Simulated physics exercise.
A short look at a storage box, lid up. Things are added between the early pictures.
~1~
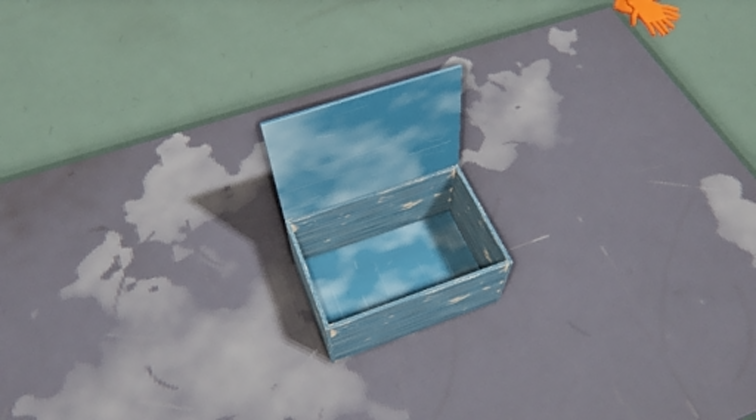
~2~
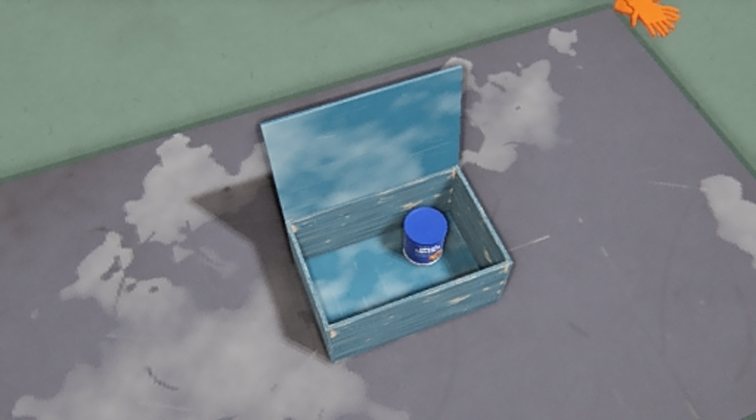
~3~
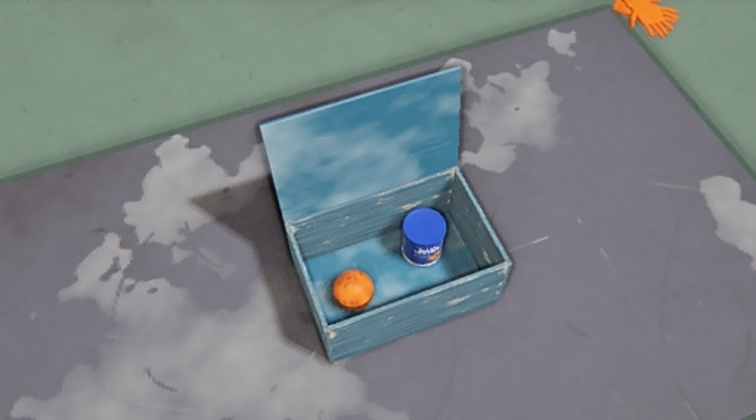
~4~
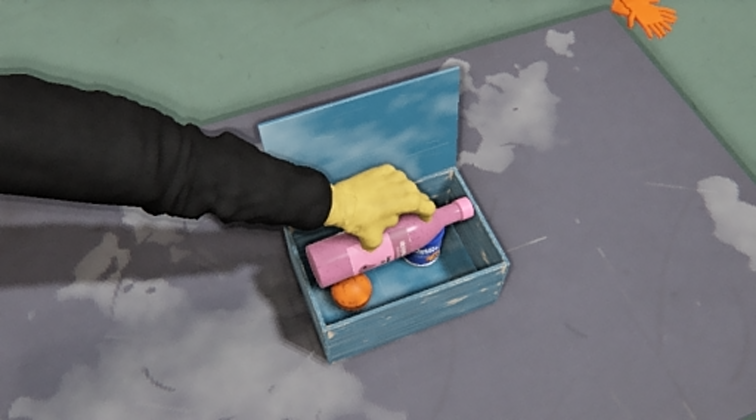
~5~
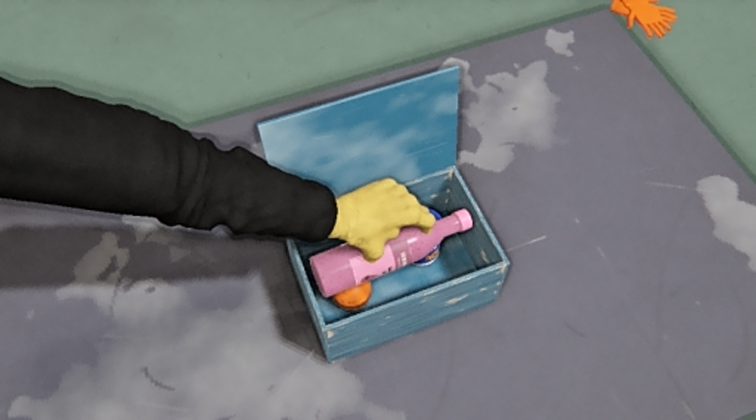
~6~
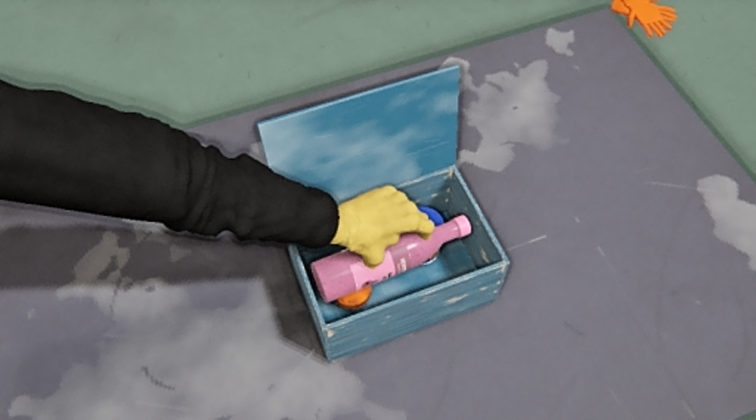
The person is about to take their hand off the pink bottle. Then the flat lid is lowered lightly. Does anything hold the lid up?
In the end the lid sits on the rim.
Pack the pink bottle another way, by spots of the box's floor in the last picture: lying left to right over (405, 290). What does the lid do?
Then it shuts flat.
Then, 0.50 s past the last view, pink bottle displaced about its own width near (399, 303); orange ball displaced a little.
Then, 1.30 s past the last view, lid 78° above the rim; pink bottle displaced about its own width near (399, 303); orange ball displaced about its own width.
Then, 1.70 s past the last view, lid 52° above the rim; pink bottle displaced about its own width near (399, 304); orange ball displaced about its own width.
Then, 2.20 s past the last view, lid 11° above the rim; pink bottle displaced about its own width near (399, 304); orange ball displaced about its own width.
Finally, lid shut; moved from the start, pink bottle and orange ball; blue tin still in place. Final places as the last picture's camera would see them, pink bottle near (399, 304).
